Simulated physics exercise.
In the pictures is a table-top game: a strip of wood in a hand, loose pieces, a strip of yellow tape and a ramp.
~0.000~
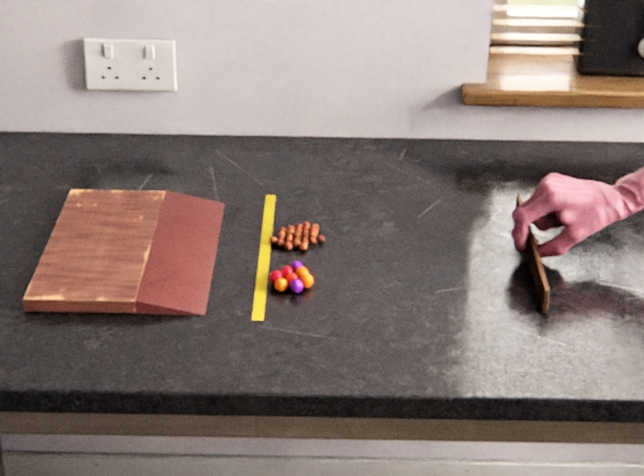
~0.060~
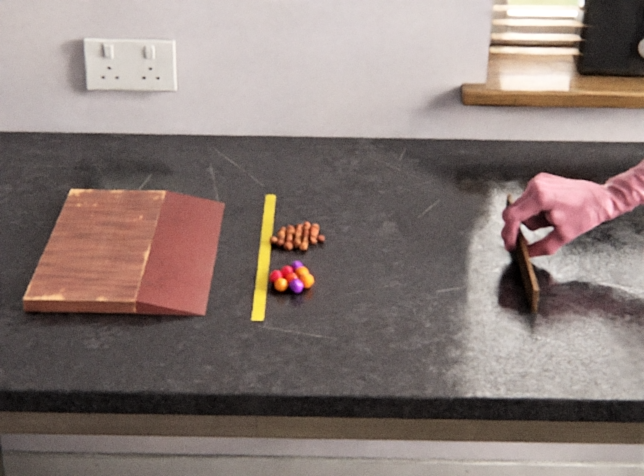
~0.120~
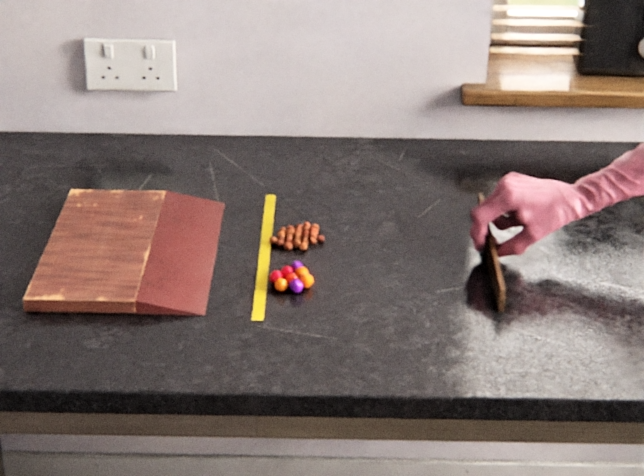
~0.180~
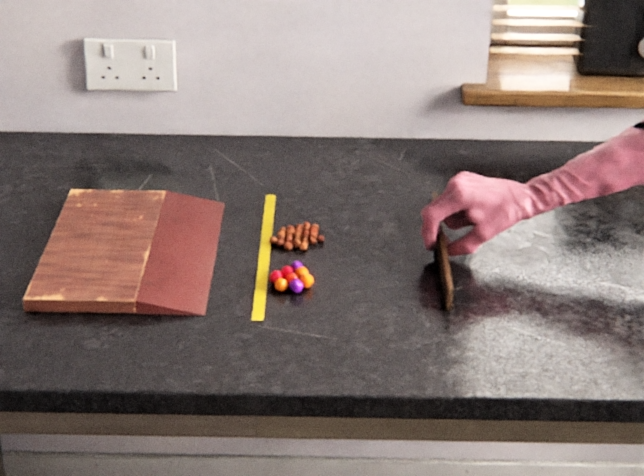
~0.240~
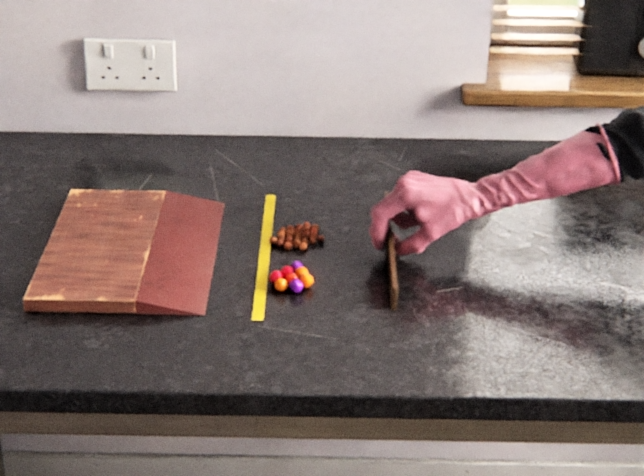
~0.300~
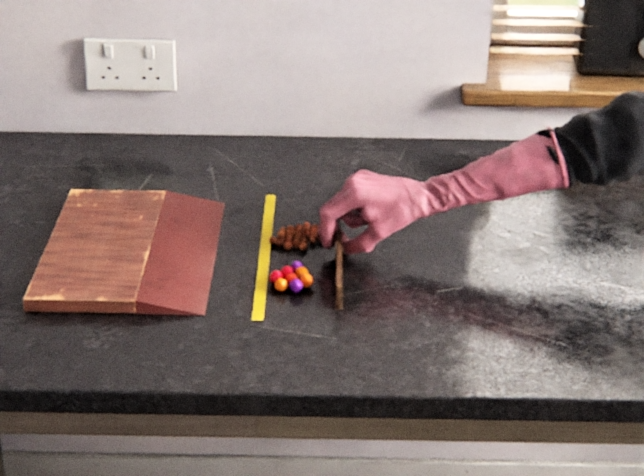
A dark, scratched kitchen worktop against a pale wall with a double socket is seen from the front and slightly above by a still camera. On the left sits a reddish-brown wooden ramp, then a yellow tape strip with brown pellets and, nearer, red, orange and purple balls just right of it. From the right, a pink-gloved hand slides an upright wooden strip steadily leftward, its dark sleeve coming into view, while the pieces stay still.
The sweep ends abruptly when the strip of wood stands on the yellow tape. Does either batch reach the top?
The nearer batch will succeed in part at least; the farther batch will succeed in part at least.
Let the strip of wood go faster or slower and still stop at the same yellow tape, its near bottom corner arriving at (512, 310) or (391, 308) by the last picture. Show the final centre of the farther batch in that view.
Try 1: Near (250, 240). Try 2: Near (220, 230).
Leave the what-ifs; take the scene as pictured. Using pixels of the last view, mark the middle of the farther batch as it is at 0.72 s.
Near (142, 218).
Around 0.36 s, strip of wood still moving, near (285, 234); nearer batch all short of the ramp; farther batch all short of the ramp.
Around 0.44 s, strip of wood stopped at the yellow tape; nearer batch all on the ramp; farther batch about half on the ramp, about half short of the ramp.
Around 0.72 s, strip of wood stopped at the yellow tape; nearer batch all past the top; farther batch about two thirds past the top, about a third on the ramp.
Finally (1.6 s), strip of wood stopped at the yellow tape; nearer batch all past the top; farther batch about two thirds past the top, a small part on the ramp, about a quarter short of the ramp.
